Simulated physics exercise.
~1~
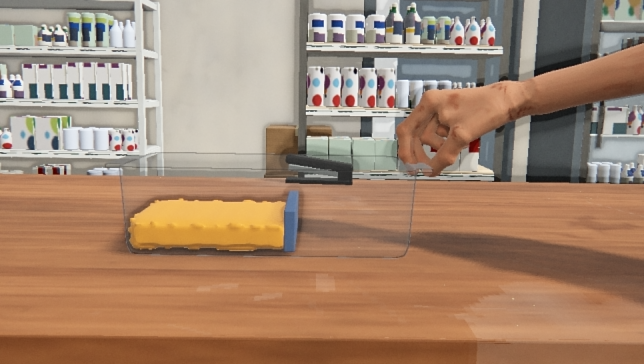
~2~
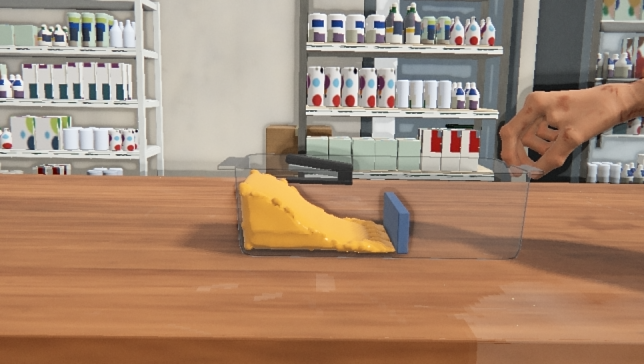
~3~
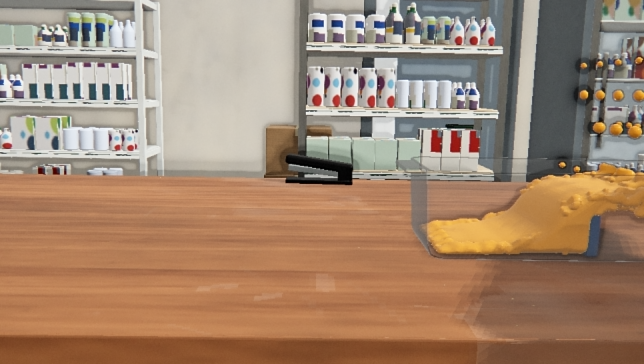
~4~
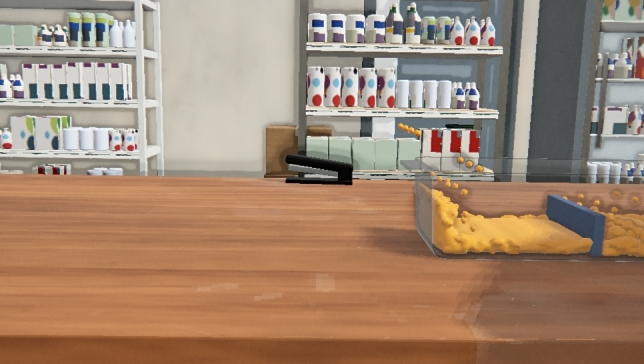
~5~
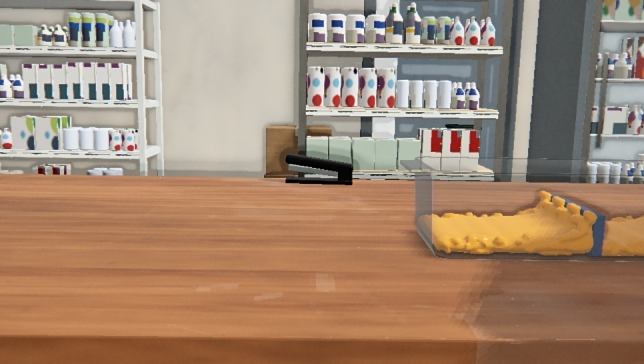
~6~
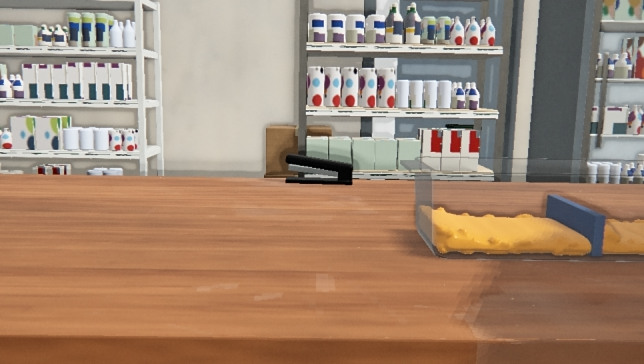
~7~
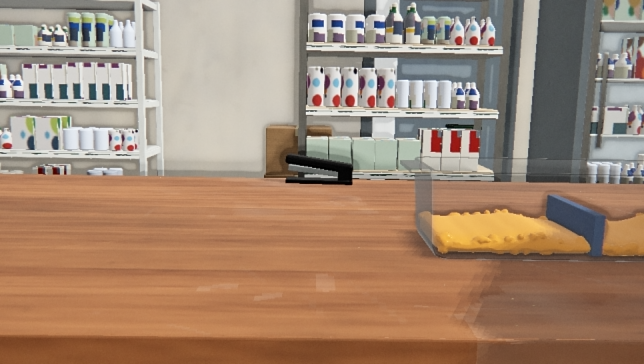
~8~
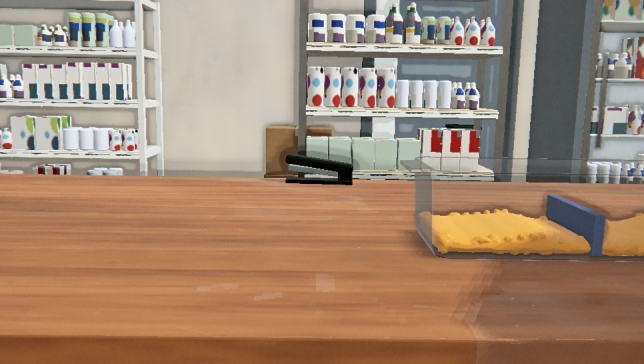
The footage shows a hand pulling a see-through oblong tub of orange-yellow juice to the right across a wooden surface; the juice piles up at the left, then surges over the low blue wall, splashing droplets, and finally settles on both sides as the tub rests.
